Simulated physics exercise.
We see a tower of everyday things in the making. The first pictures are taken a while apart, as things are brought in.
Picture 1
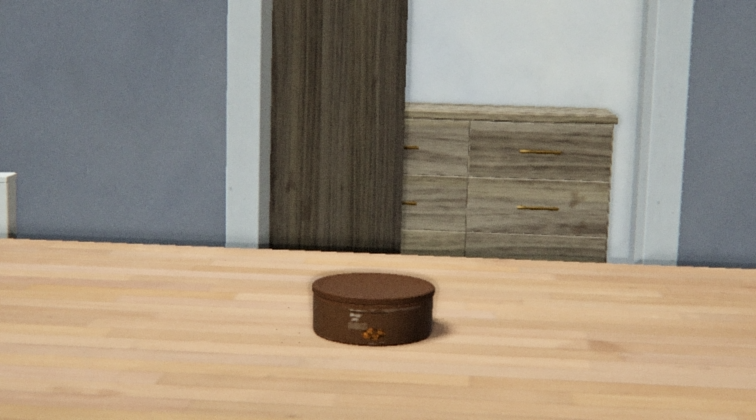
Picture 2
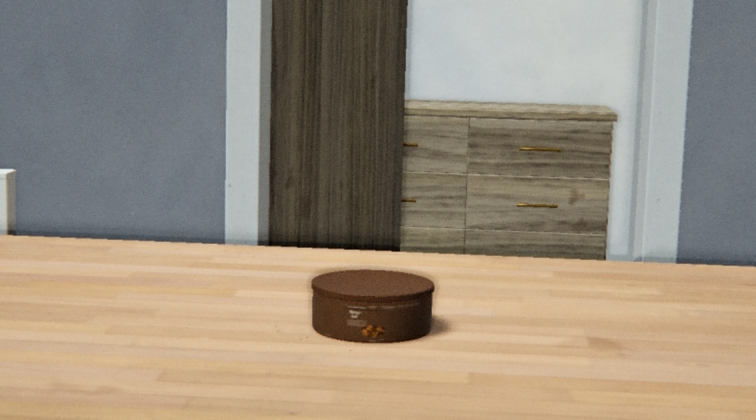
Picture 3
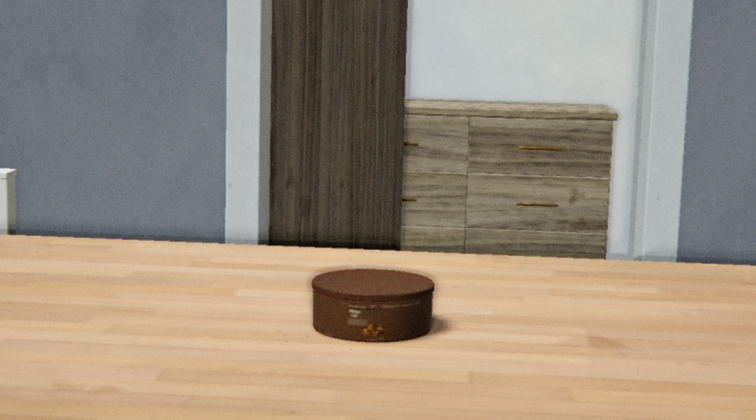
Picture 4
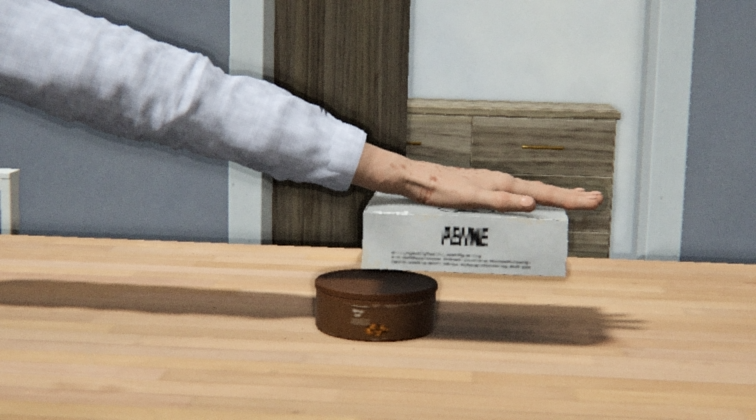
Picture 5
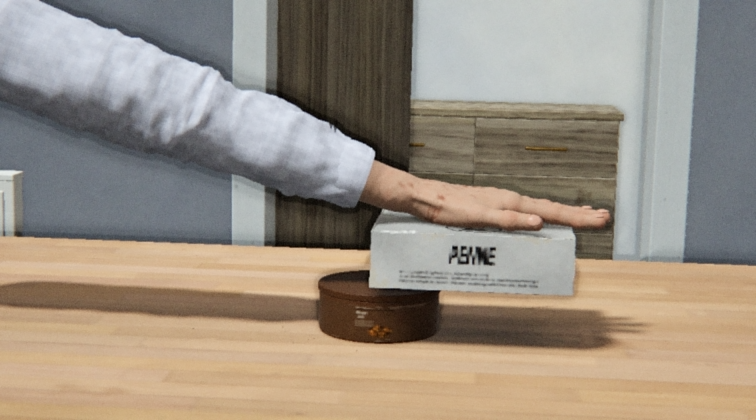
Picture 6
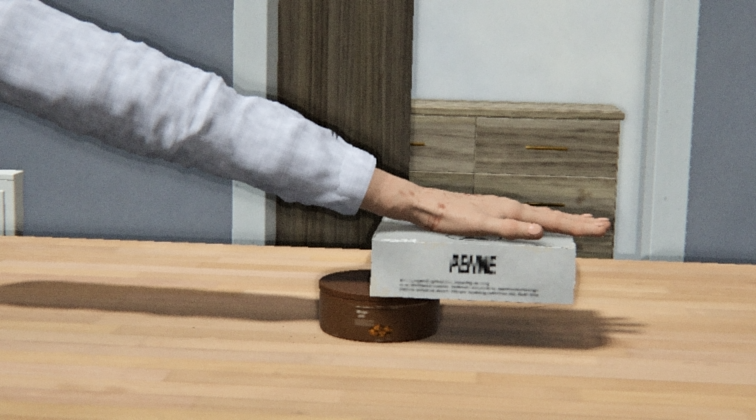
A hand in a pale long sleeve reaches in from the left, palm down on a white packet, and lowers it slightly onto the right part of a round brown tub. The tub sits near the middle of a light wooden tabletop, seen from the front and slightly above, with wooden drawers, a dark panel and grey-blue walls behind. The view shifts very slightly, while the tub stays put.
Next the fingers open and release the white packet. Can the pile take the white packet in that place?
It gives way.
Then, 0.20 s after the last picture, white packet tipped 17° from how it was near (480, 268).
Then, 0.50 s after the last picture, white packet tipped 23° from how it was near (481, 272).
At rest, left askew, white packet; brown tub in place. Seen from the same camera at the end, white packet near (481, 272). The pile loses its balance.
